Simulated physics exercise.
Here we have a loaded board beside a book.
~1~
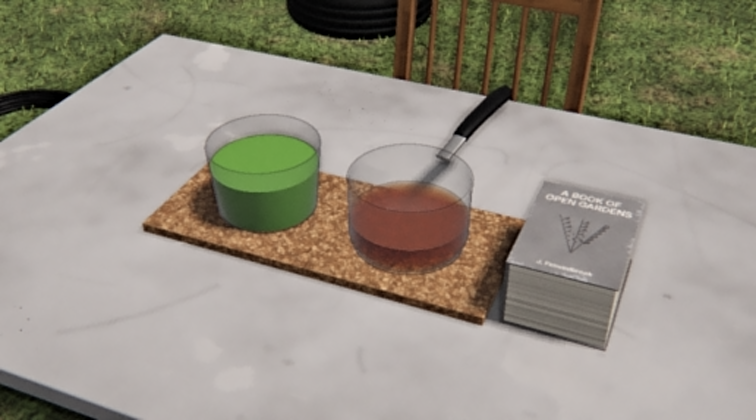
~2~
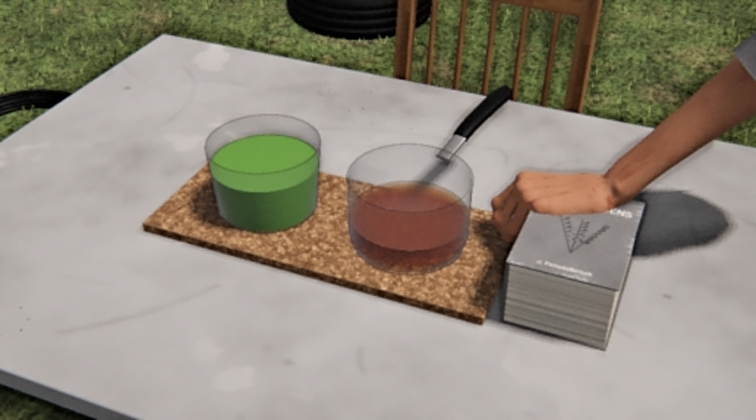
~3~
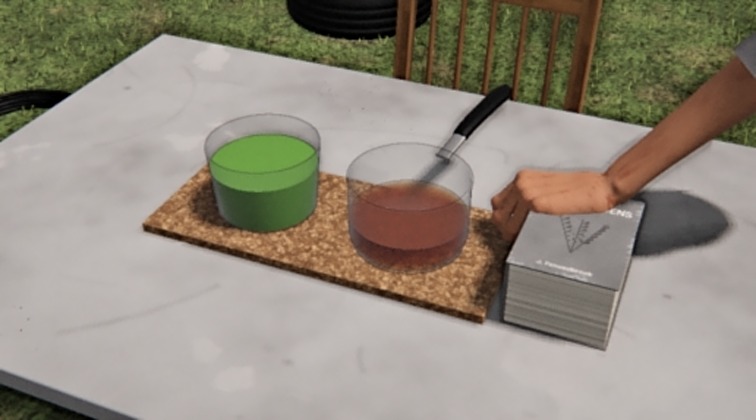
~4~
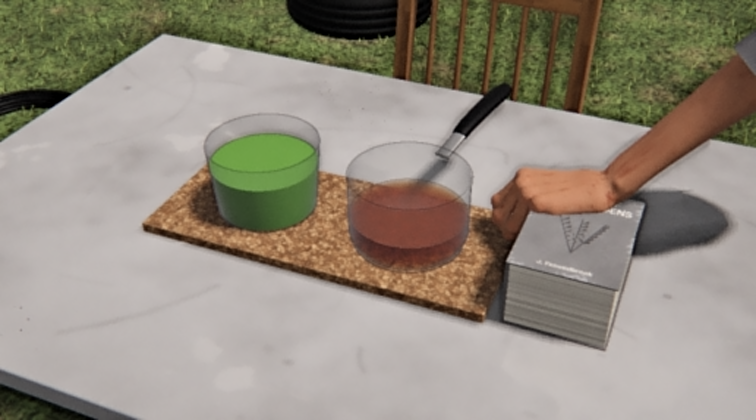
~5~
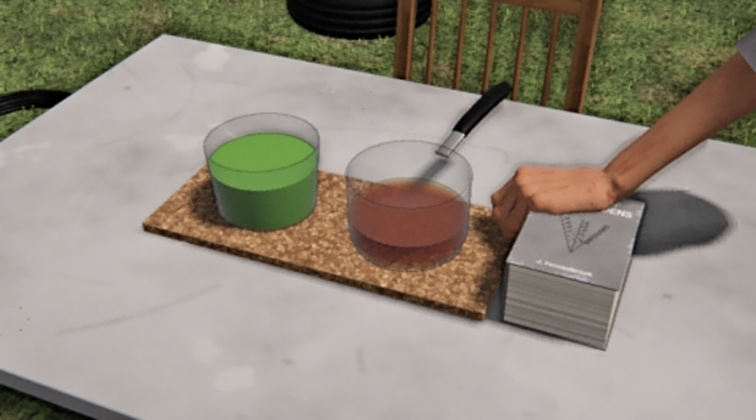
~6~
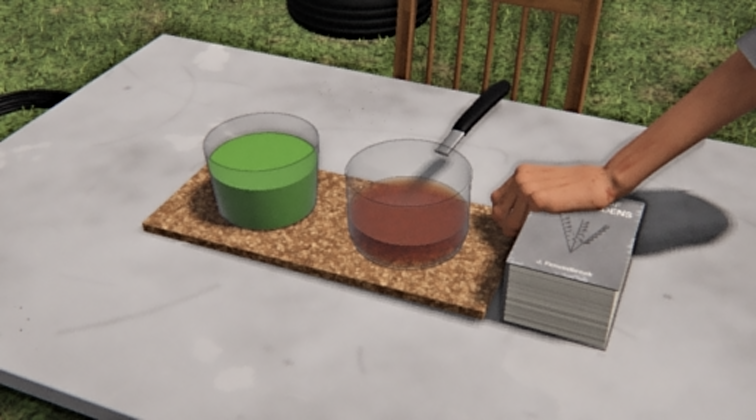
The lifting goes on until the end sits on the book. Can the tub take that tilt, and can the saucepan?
The tub keeps it all in and the saucepan keeps it all in.
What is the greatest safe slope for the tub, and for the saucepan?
In turn 25 and 40 degrees.
A moment on, the board slopes by about 7°; tub, all is still inside; saucepan, all is still inside.
Further on, the board slopes by about 14°; tub, all is still inside; saucepan, all is still inside.
When it is over, the board slopes by about 12°, resting on the book; tub, all is still inside; saucepan, all is still inside.
